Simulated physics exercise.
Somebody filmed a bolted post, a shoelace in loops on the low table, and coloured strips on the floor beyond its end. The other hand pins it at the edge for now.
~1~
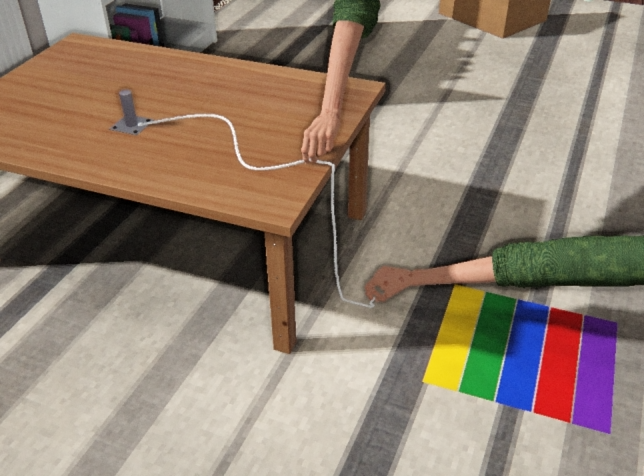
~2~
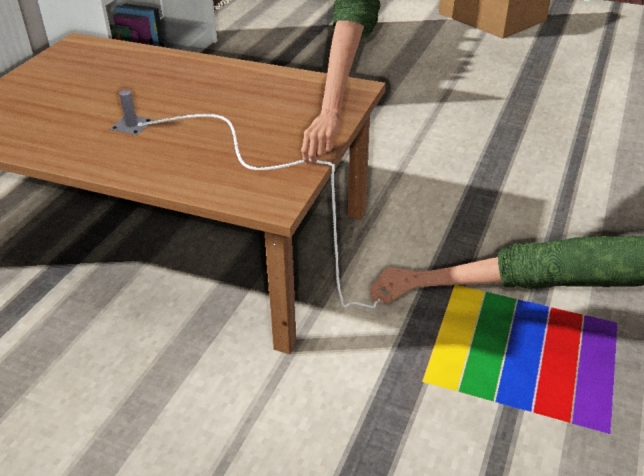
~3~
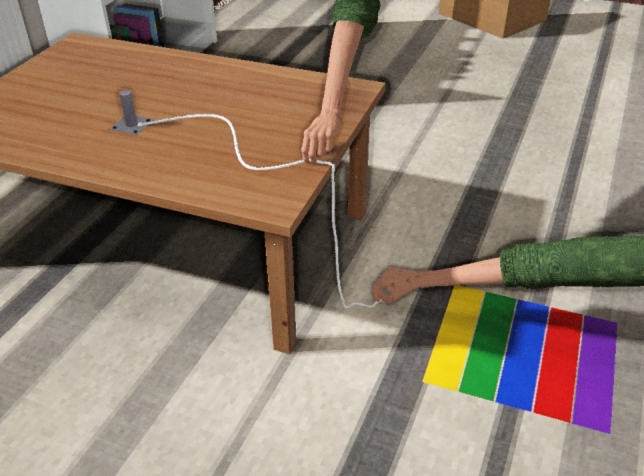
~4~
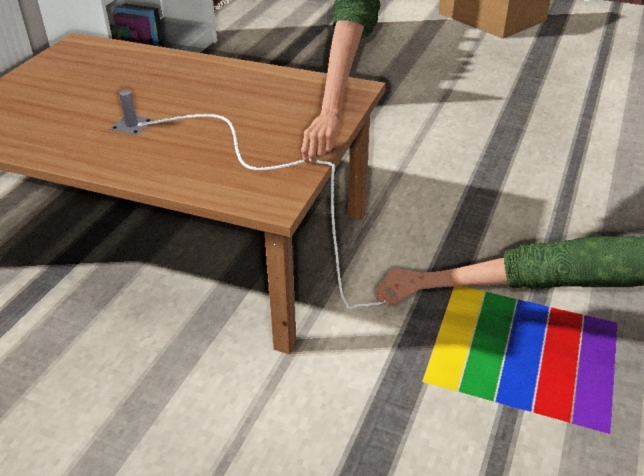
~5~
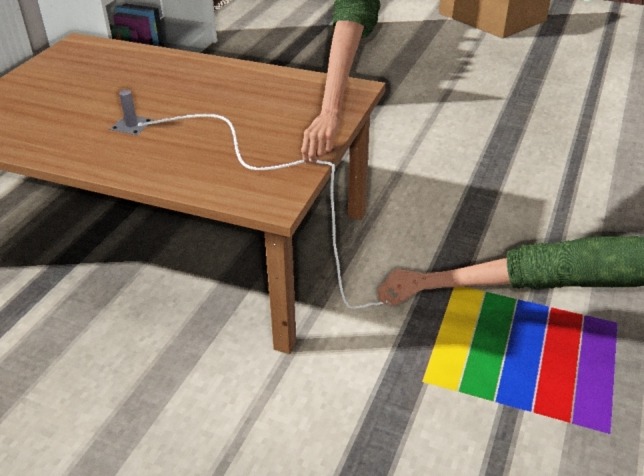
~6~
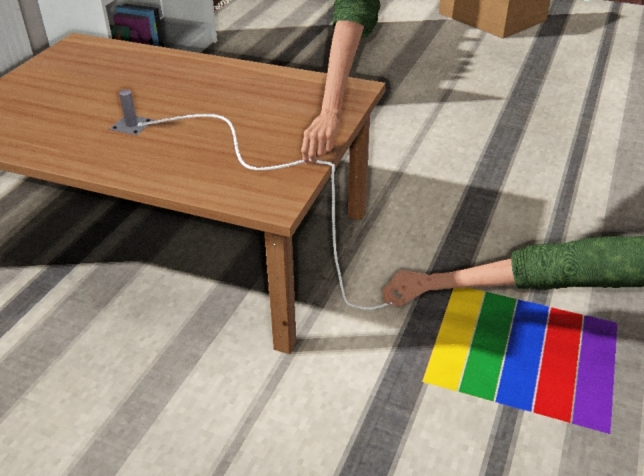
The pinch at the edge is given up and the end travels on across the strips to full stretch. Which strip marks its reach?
Over red.
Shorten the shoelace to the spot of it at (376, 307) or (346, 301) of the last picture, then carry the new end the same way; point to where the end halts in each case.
In that order: (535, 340) and (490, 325).
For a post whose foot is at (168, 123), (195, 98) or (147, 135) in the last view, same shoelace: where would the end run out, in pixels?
Near (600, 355), (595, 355) and (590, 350).
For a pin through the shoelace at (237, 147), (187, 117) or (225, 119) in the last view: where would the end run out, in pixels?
The places are (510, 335), (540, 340) and (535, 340).
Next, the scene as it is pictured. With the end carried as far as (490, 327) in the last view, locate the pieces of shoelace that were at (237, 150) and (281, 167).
Near (279, 154) and (335, 175).
A little later, end near (490, 327); over green.
Next, end near (533, 338); over blue.
When it is tight, end near (559, 344); over red. The end stops over the red strip.
